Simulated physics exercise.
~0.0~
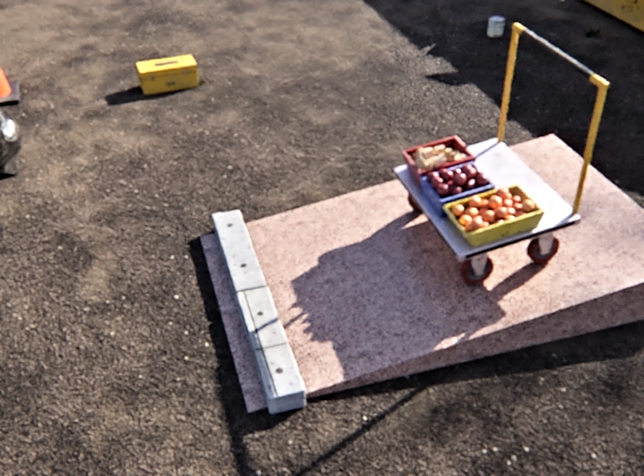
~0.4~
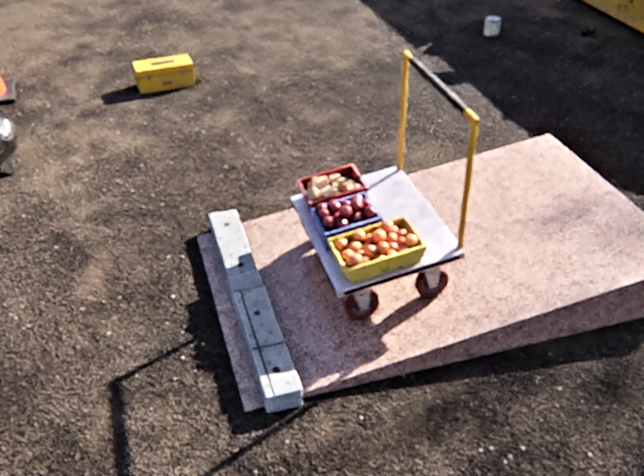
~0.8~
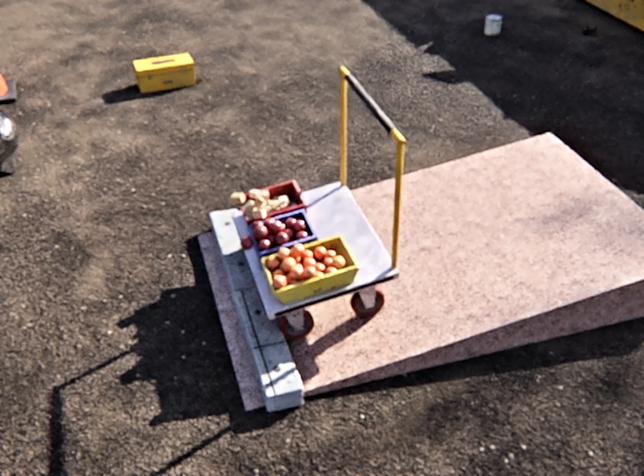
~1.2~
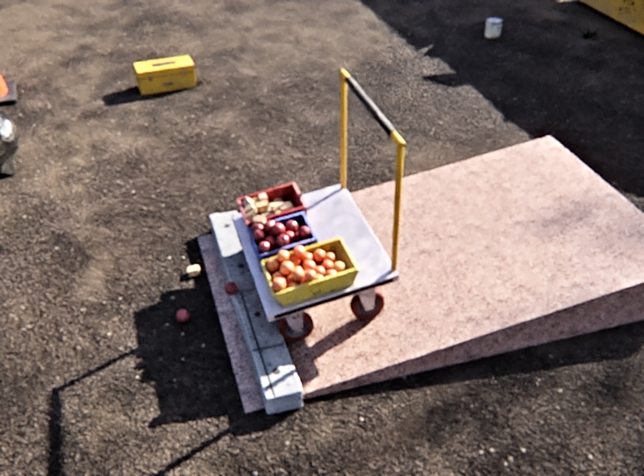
At the start, a flat trolley with a yellow handle stands on a pinkish ramp, carrying a yellow box of oranges, a blue box of red apples and a red box of pale wooden offcuts. It rolls left down the slope, its shadow stretching ahead over the pavement. The trolley reaches the pale beam at the foot of the ramp and stops there, upright, as the wooden pieces bunch toward the front of their box. A few loose pieces then drop over the front. At the end, an offcut and a couple of apples lie beyond the deck, while the oranges remain in their box.
